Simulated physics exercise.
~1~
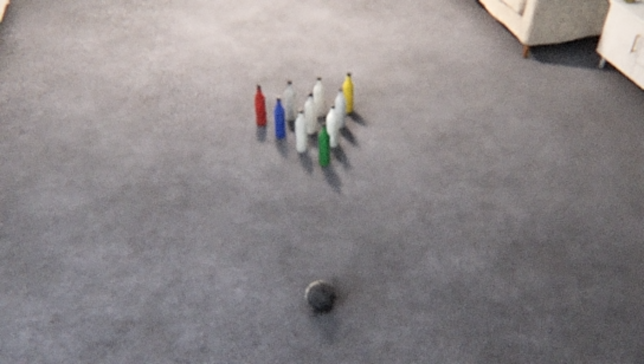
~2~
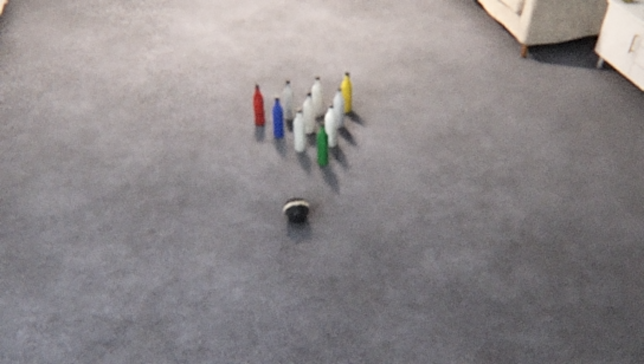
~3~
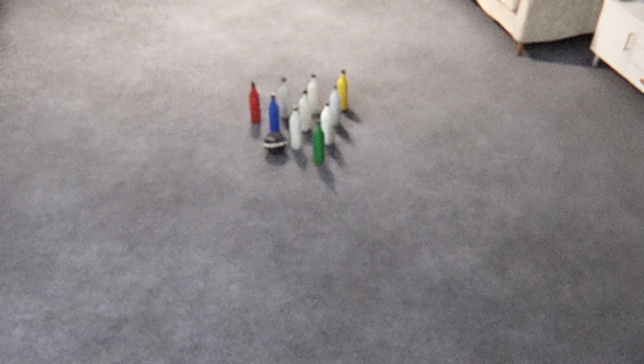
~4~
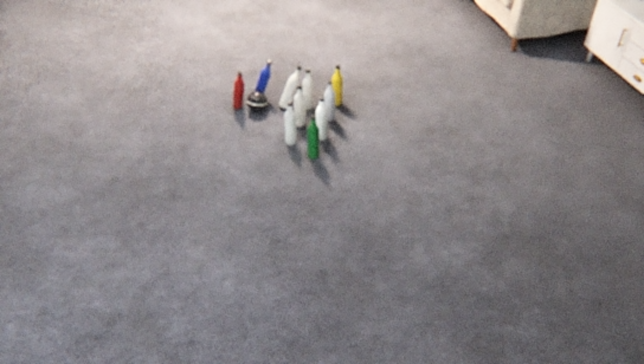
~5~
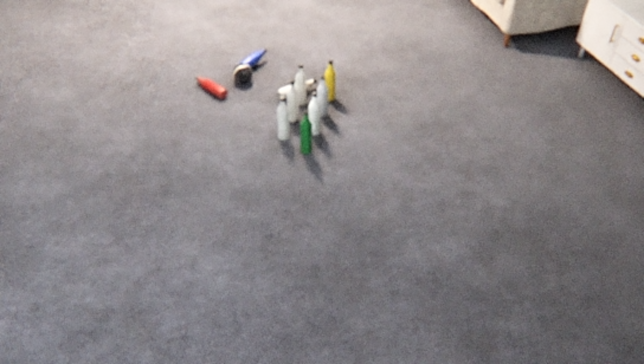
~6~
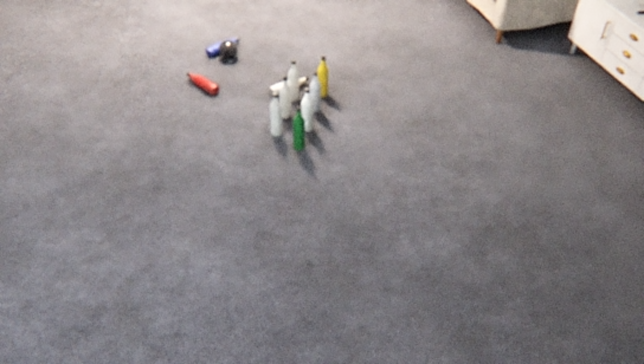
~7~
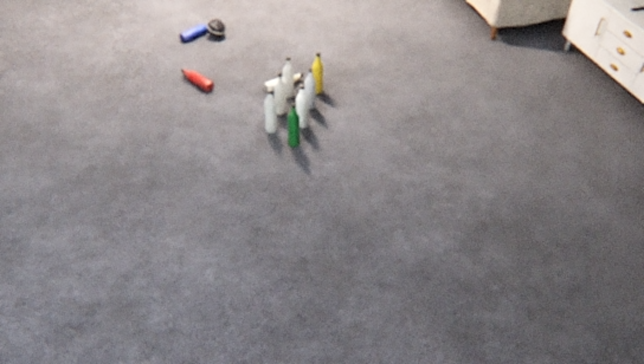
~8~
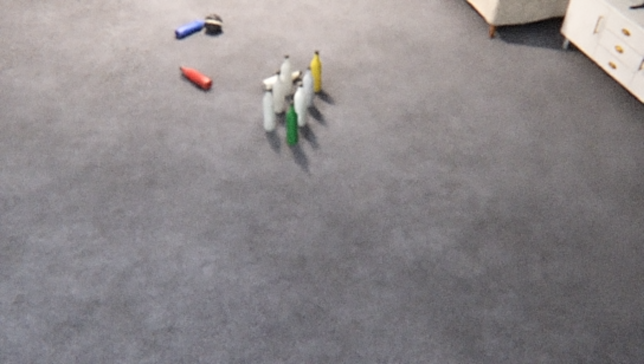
On a grey carpeted floor, seen from above and in front, ten capped bottles stand in a wedge, with pale furniture at the upper right. Most are whitish, with a red and a blue one on the left, a green one nearest and a yellow one at the right. A dark ball rolls away up the floor, drifting left, and strikes the blue bottle. The blue, the red and a whitish bottle behind topple. The ball and blue bottle travel farther back, ending close together, while the red lies nearer and the yellow and green still stand.
